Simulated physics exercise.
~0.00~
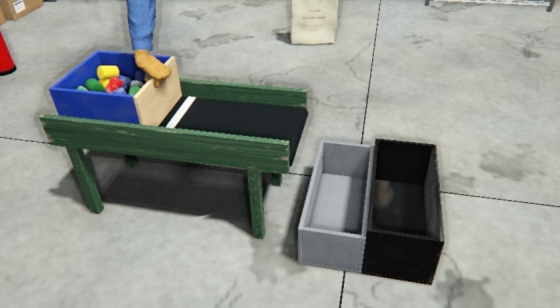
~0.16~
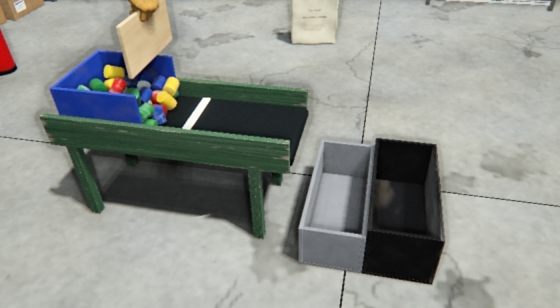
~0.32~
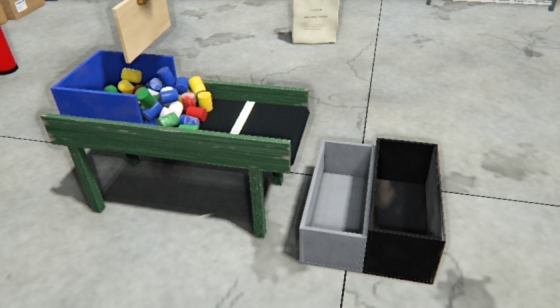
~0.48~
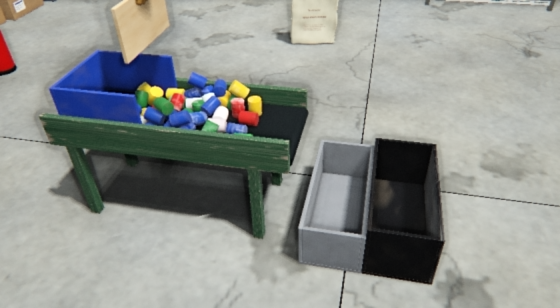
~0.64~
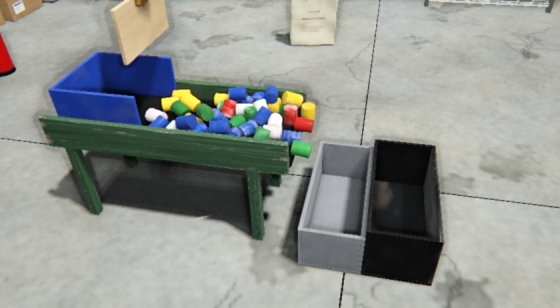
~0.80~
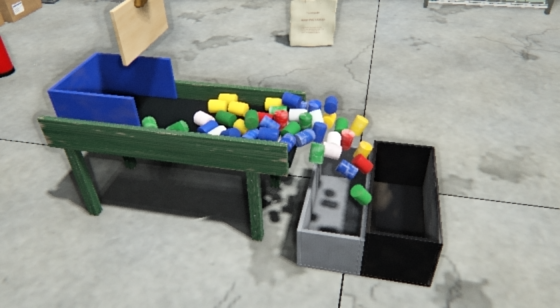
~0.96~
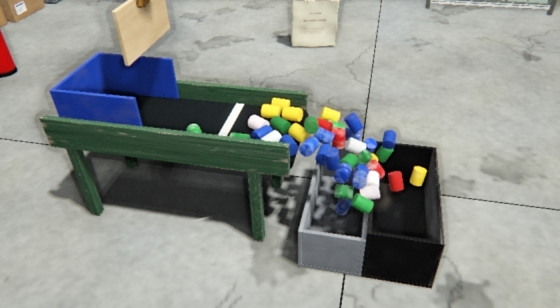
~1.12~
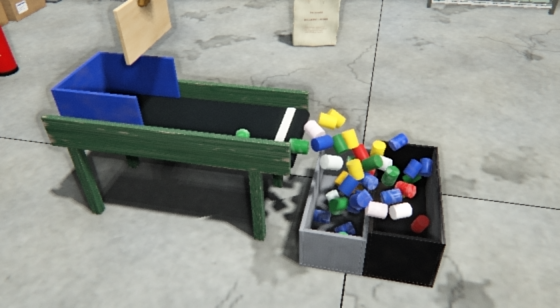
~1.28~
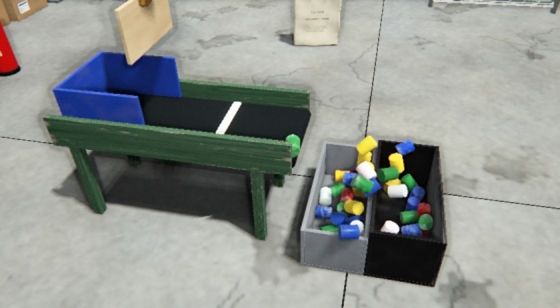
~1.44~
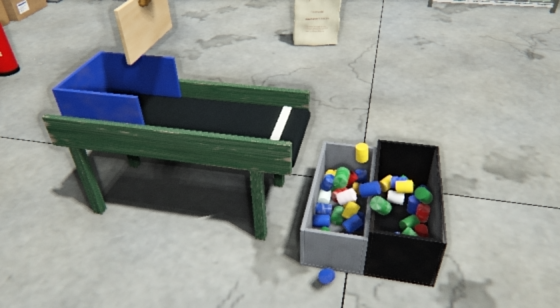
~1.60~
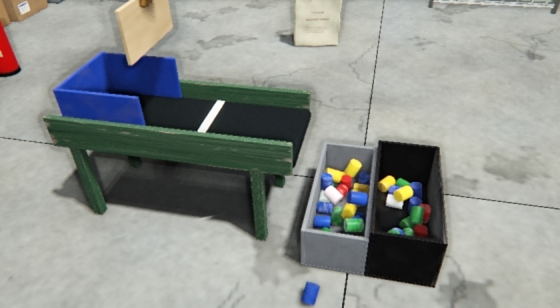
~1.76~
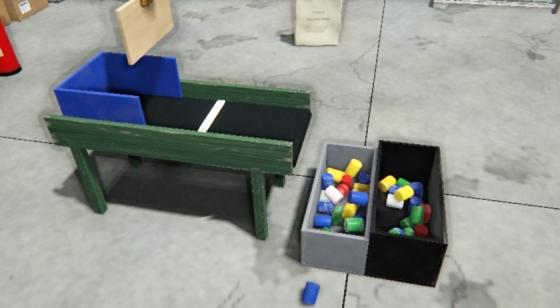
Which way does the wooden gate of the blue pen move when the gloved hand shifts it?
The gate moves up, leaving the end of the blue pen open to the belt.
